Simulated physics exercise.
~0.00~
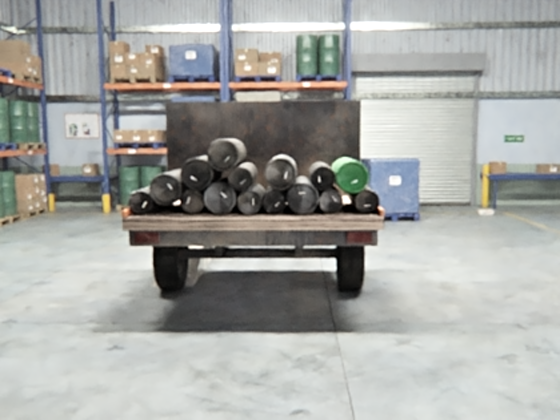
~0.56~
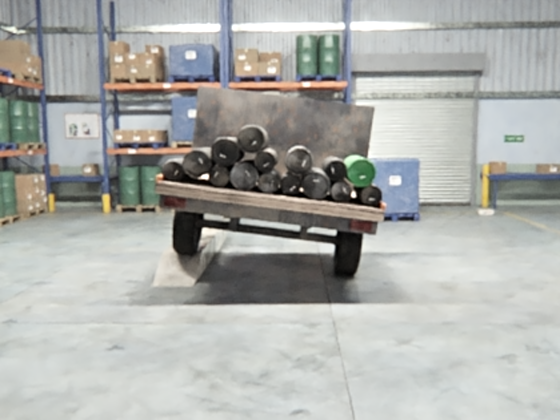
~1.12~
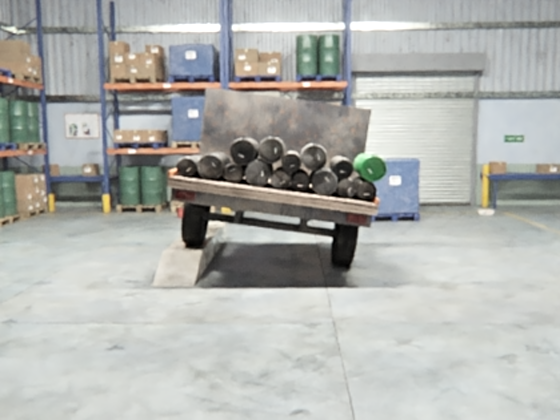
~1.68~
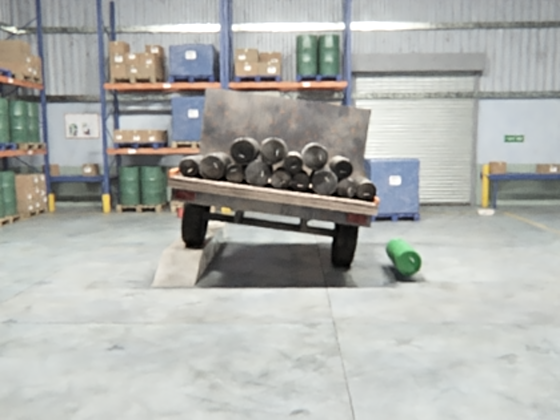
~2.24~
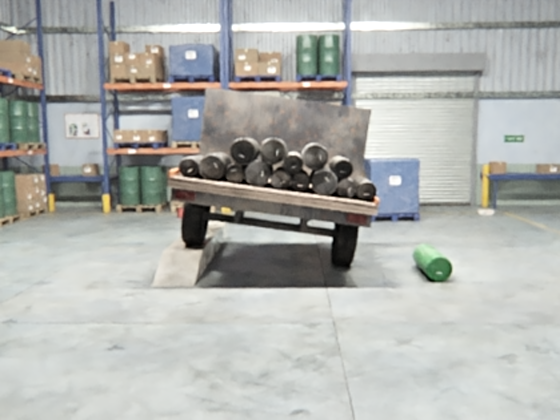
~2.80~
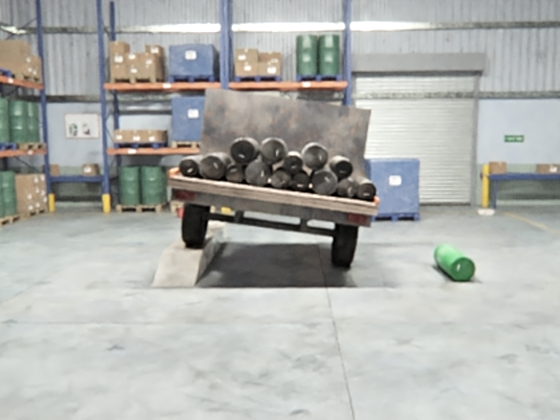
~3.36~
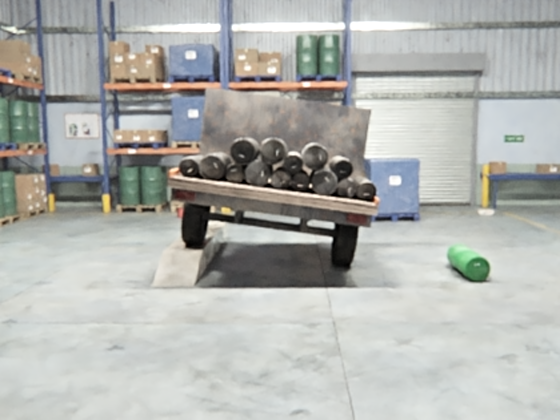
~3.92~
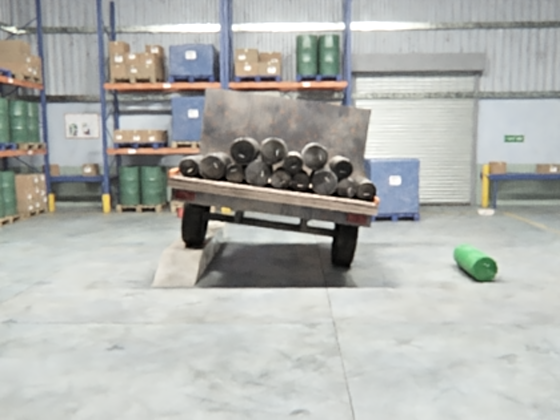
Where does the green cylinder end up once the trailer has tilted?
It ends up on the floor to the right of the trailer, after rolling off the right edge of the deck.
